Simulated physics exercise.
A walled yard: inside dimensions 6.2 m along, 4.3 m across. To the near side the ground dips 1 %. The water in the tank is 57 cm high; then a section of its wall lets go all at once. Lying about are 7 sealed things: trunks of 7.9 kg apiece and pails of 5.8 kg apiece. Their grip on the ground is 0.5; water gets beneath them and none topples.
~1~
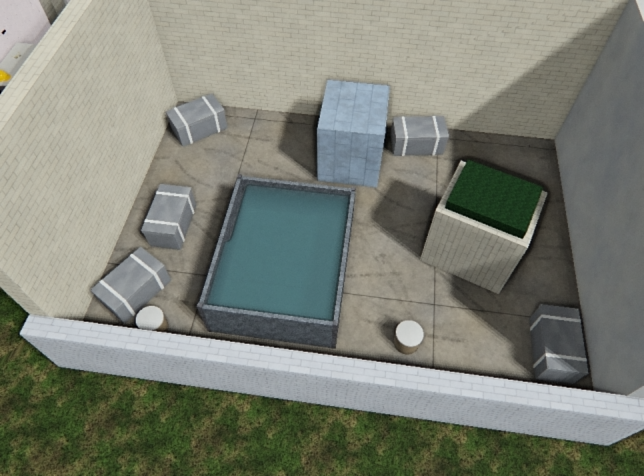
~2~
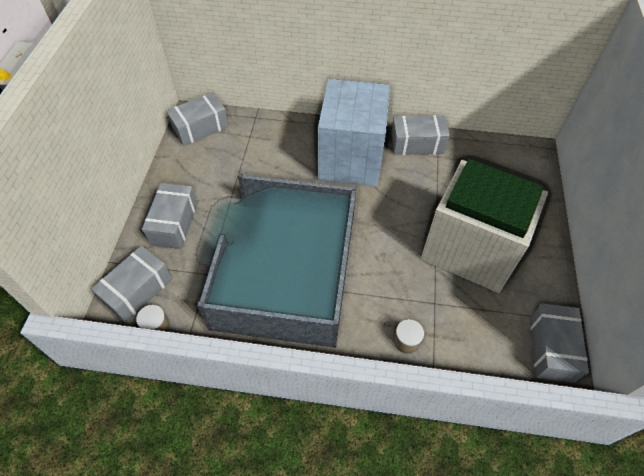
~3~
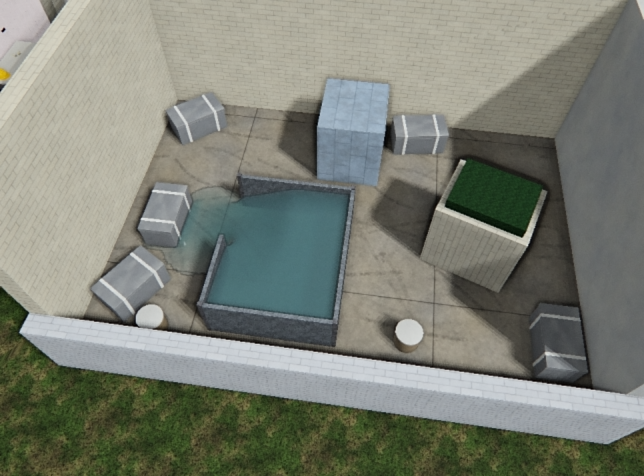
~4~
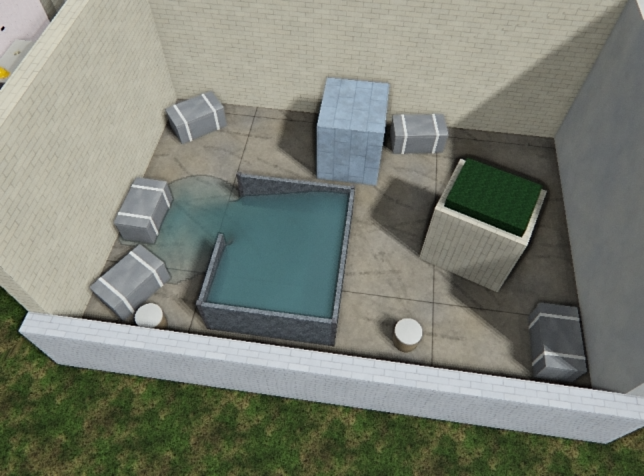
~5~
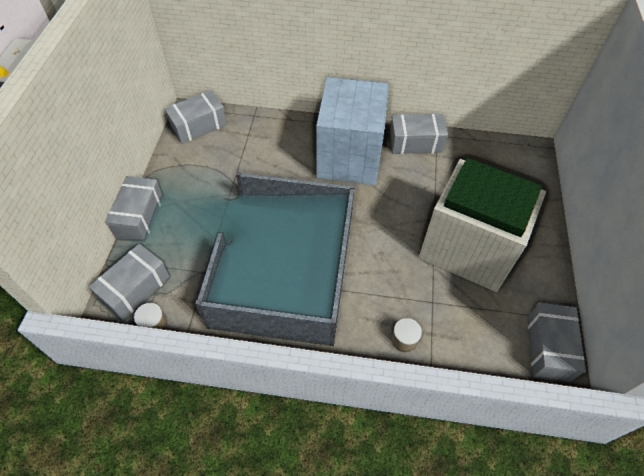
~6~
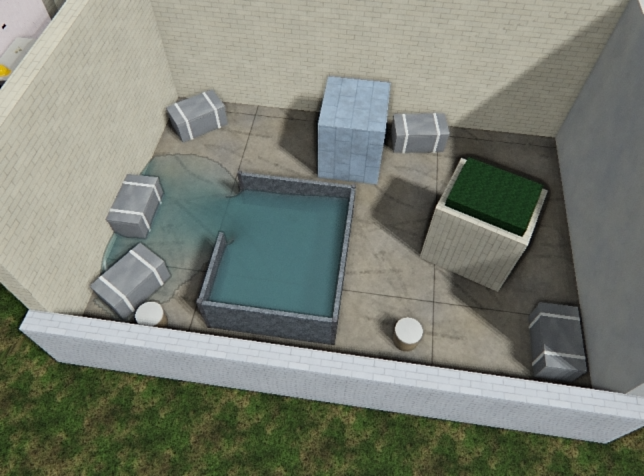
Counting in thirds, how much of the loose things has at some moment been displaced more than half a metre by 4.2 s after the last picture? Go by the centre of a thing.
It is a third to two thirds.
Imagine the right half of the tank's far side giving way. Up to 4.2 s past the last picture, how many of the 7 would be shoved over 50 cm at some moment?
2.
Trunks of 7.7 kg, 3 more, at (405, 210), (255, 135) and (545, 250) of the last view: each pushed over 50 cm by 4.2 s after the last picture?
So it's stays below, then gets above, then stays below.
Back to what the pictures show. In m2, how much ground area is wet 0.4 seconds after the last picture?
About 7.0 m2.
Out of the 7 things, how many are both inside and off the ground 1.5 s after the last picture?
My tally comes to 1.
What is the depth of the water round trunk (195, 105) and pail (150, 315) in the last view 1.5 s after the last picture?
10 and 6 cm.
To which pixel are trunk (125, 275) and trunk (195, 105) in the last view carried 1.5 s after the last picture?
(151, 283) and (237, 95), roughly.
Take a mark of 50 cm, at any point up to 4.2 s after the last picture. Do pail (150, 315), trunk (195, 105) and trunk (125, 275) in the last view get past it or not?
Listed in sequence: Higher; higher; higher for the last.
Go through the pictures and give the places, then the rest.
The first picture shows a trunk at (167, 208), on the bottom; a trunk at (128, 277), on the bottom; water covers 2.8 m2; 0 of 7 have shifted.
The second picture shows a trunk at (168, 207) rests on the ground; a trunk at (129, 276) rests on the ground; 3.3 m2 under water; 0 of 7 have shifted.
The third picture shows a trunk at (163, 206) rests on the ground, 5 cm from its start; a trunk at (128, 276), on the bottom; 3.9 m2 under water; 0 of 7 have shifted.
The fourth picture shows a trunk at (141, 202), on the bottom, 35 cm from its start; a trunk at (127, 275), on the bottom; water covers 4.7 m2; 1 of 7 have shifted.
The fifth picture shows a trunk at (132, 200) rests on the ground, 48 cm from its start; a trunk at (126, 274) rests on the ground; water covers 5.5 m2; 1 of 7 have shifted.
The sixth picture shows a trunk at (132, 198) rests on the ground, 48 cm from its start; a trunk at (127, 273) rests on the ground; 5.9 m2 under water; 1 of 7 have shifted.
Then, 0.4 s after the last picture 0 of 7 are over 50 cm from their spots; 1 afloat.
Then, 1.5 s after the last picture 1 of 7 are over 50 cm from their spots; 1 afloat.
Then, 2.8 s after the last picture 4 of 7 are over 50 cm from their spots; 3 afloat.
Then, 4.2 s after the last picture 3 of 7 are over 50 cm from their spots, and 4 have been at some point; 4 afloat.
